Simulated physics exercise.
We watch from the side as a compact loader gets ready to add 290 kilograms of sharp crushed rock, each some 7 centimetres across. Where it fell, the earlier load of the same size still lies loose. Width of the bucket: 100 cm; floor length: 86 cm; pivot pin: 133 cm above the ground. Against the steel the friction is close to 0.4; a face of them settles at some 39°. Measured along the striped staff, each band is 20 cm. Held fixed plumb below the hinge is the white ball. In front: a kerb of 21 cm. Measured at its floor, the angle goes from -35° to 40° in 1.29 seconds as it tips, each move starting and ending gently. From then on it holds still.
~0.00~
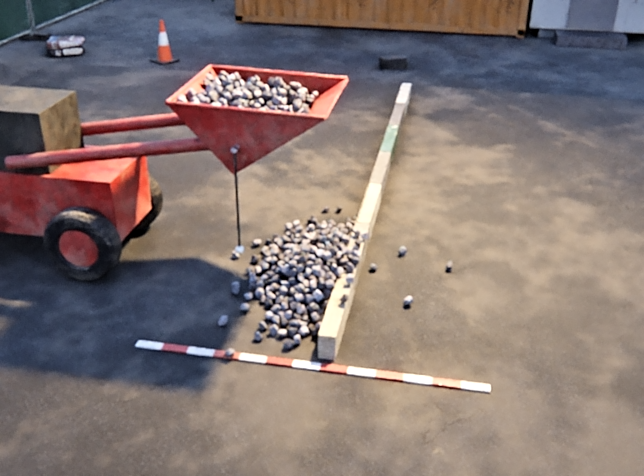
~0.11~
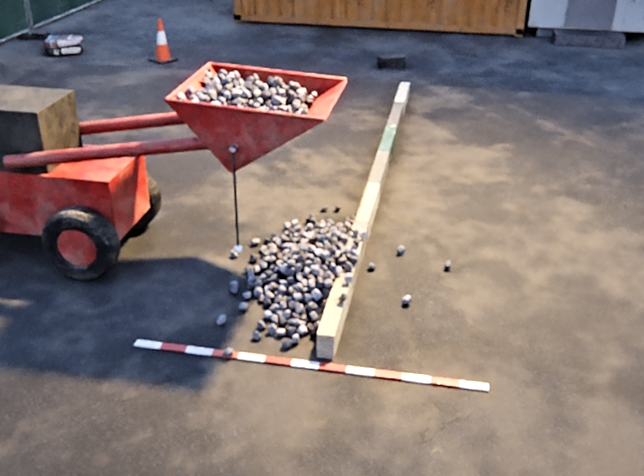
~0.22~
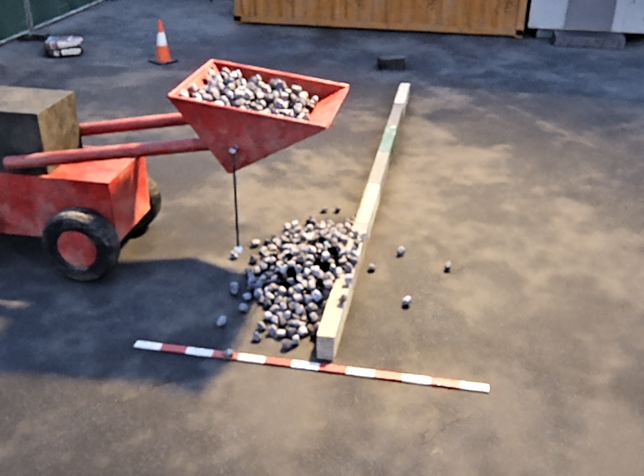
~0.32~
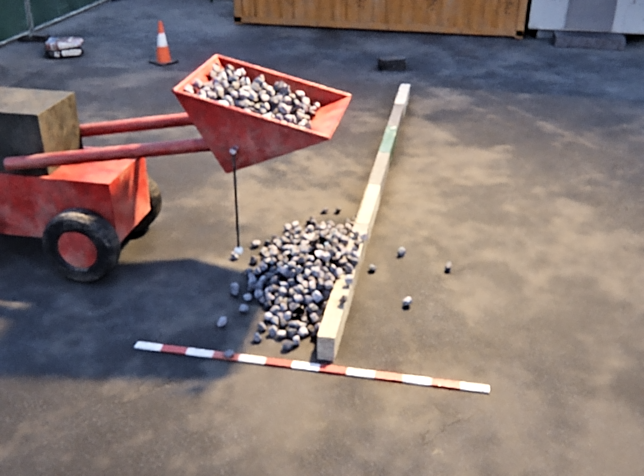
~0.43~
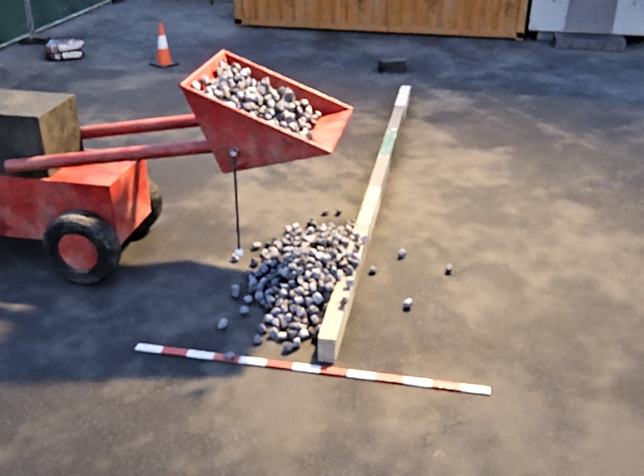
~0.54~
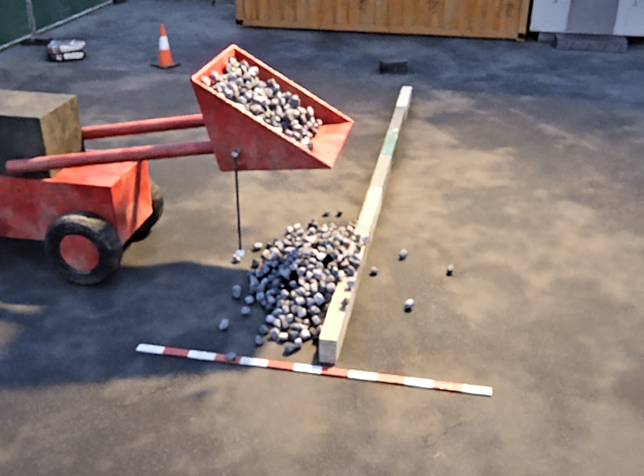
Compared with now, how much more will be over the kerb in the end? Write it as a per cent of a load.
Close to 67 parts in a hundred.
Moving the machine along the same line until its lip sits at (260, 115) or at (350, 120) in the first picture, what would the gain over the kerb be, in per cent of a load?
Roughly 0 per cent, then 95 per cent.
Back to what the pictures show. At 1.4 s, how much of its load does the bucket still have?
It keeps some 55 percent of its load.
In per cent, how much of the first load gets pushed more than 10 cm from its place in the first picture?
I'd put it at about 0 per cent.
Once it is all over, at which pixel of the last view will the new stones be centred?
(379, 274).
After 1.0 s the floor is at 28°; in per cent of one load, 99 in the bucket, 100 on this side of the kerb, 1 over the kerb; the foremost stones are at (383, 273).
After 1.4 s the floor is at 40°; in per cent of one load, 57 in the bucket, 140 on this side of the kerb, 3 over the kerb; the foremost stones are at (391, 261).
After 1.7 s the floor is at 40°; in per cent of one load, 10 in the bucket, 154 on this side of the kerb, 36 over the kerb; the foremost stones are at (442, 292).
After 4.3 s the floor is at 40°; in per cent of one load, 0 in the bucket, 132 on this side of the kerb, 68 over the kerb; the foremost stones are at (498, 306). Net gain over the kerb, 67.
